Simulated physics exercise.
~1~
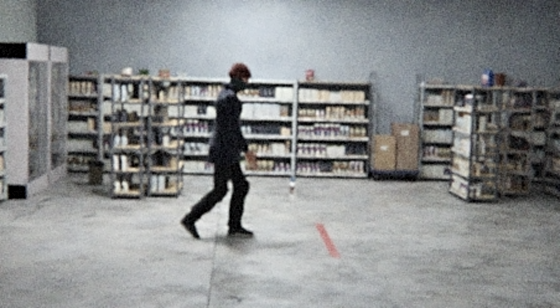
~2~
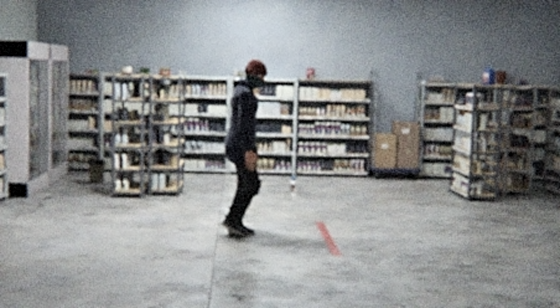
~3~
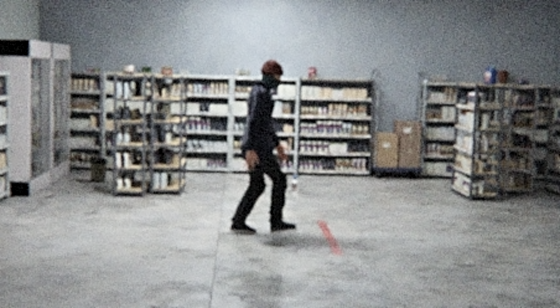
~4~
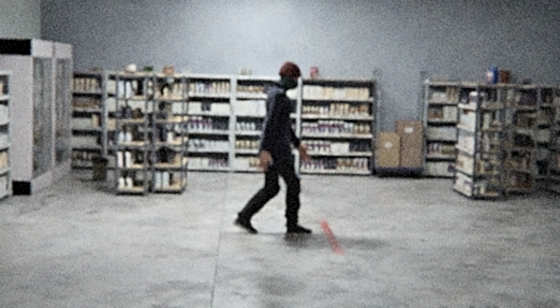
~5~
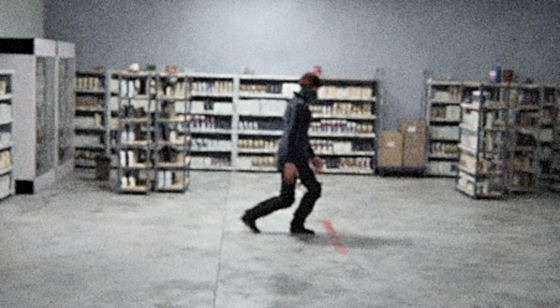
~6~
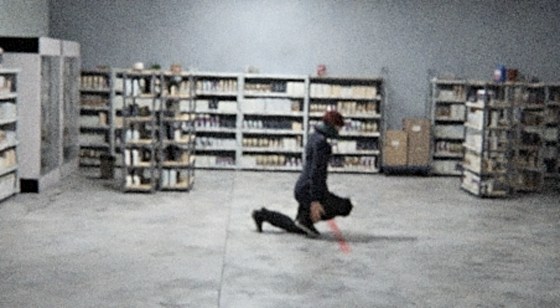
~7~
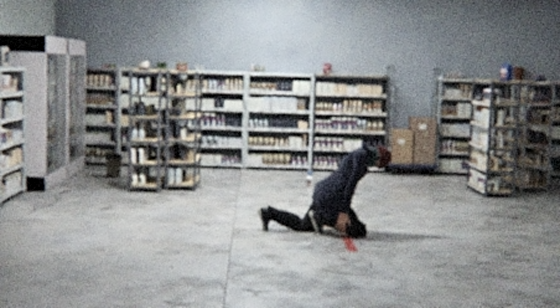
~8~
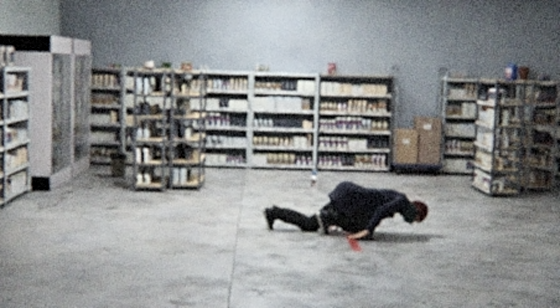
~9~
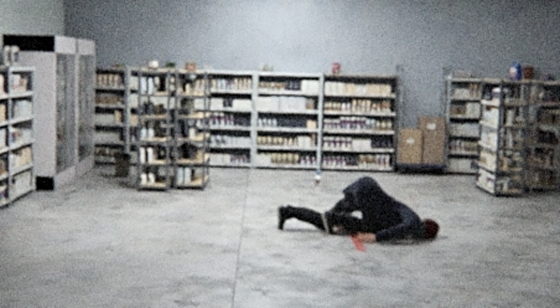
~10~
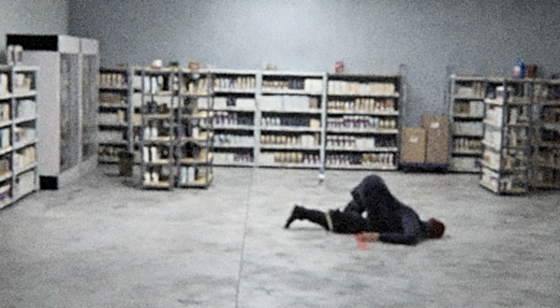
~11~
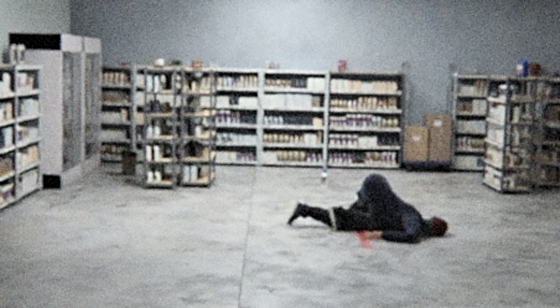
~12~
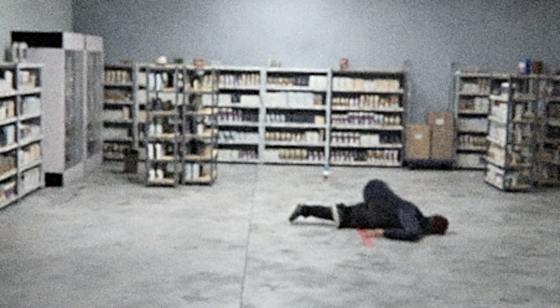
A person in dark clothes and a reddish cap walks to the right across a grey concrete floor, seen from the side at a distance in a storeroom. Shelves packed with goods line the back wall, with stacked brown boxes to the right and a strip of red tape on the floor. Nearing the tape, the person bends at the knees, drops to them and tips forward onto the hands. The chest and head sink to the floor as the view pans slightly left. The person ends lying face down and still, head, chest and hips beyond the tape.
